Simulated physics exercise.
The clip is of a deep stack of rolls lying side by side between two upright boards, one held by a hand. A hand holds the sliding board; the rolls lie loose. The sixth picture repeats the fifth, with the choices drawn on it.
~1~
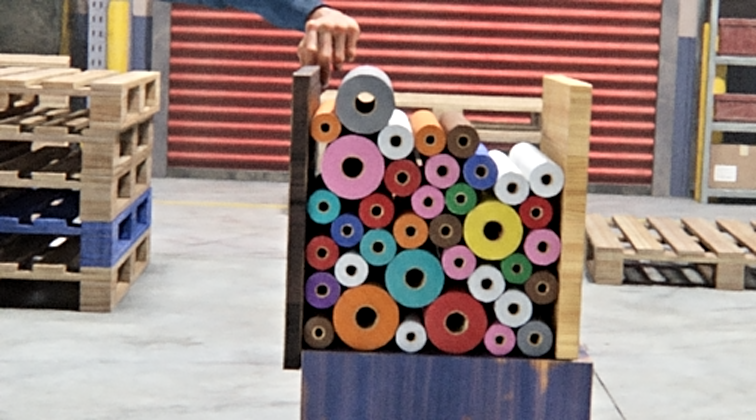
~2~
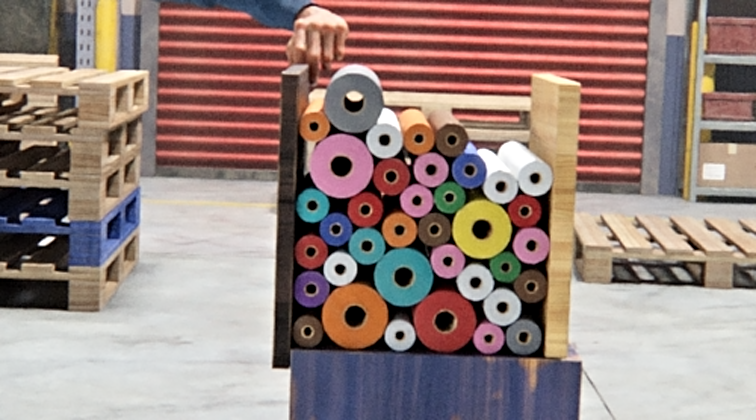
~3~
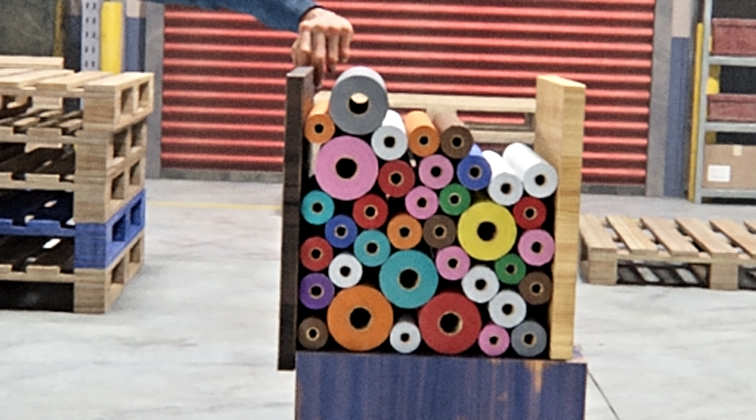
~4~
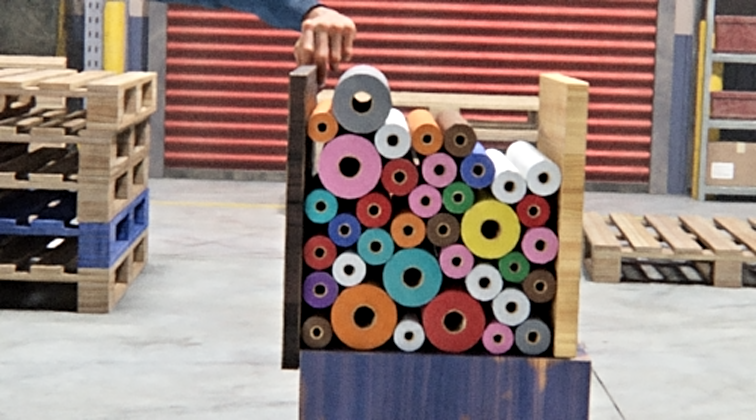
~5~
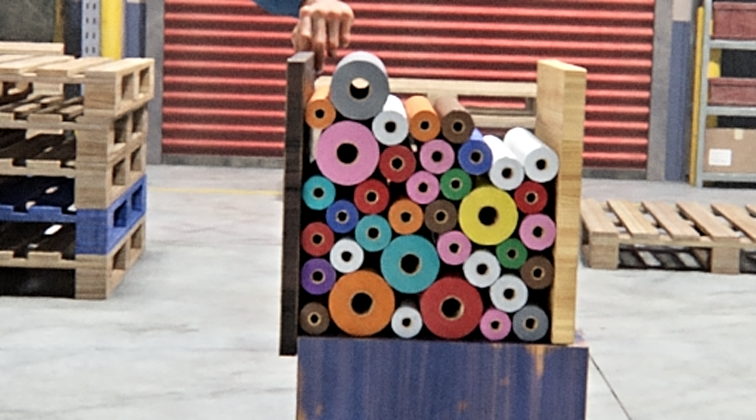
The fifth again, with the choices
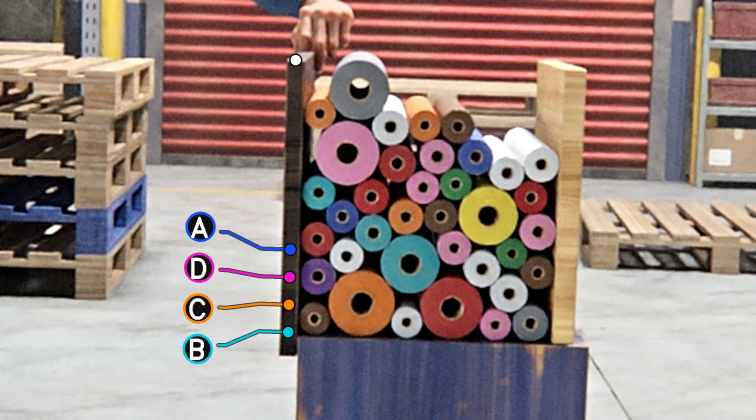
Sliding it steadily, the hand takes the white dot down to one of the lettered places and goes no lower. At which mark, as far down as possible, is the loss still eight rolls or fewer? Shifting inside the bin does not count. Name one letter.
A is the limit.
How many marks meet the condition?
The number is one.
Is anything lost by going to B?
At B: Yes.
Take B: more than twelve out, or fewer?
More than twelve.
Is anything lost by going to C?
Yes, at C.
On the copy, A at (291, 249); B at (288, 332); C at (289, 304); D at (290, 277); the white dot at (296, 60).
On A. First, top of the board (303, 141).
Then, top of the board (300, 233).
Finally, top of the board (300, 249), about five out over the board.
By contrast, B more than eight out over the board; C more than eight out over the board; D more than eight out over the board.
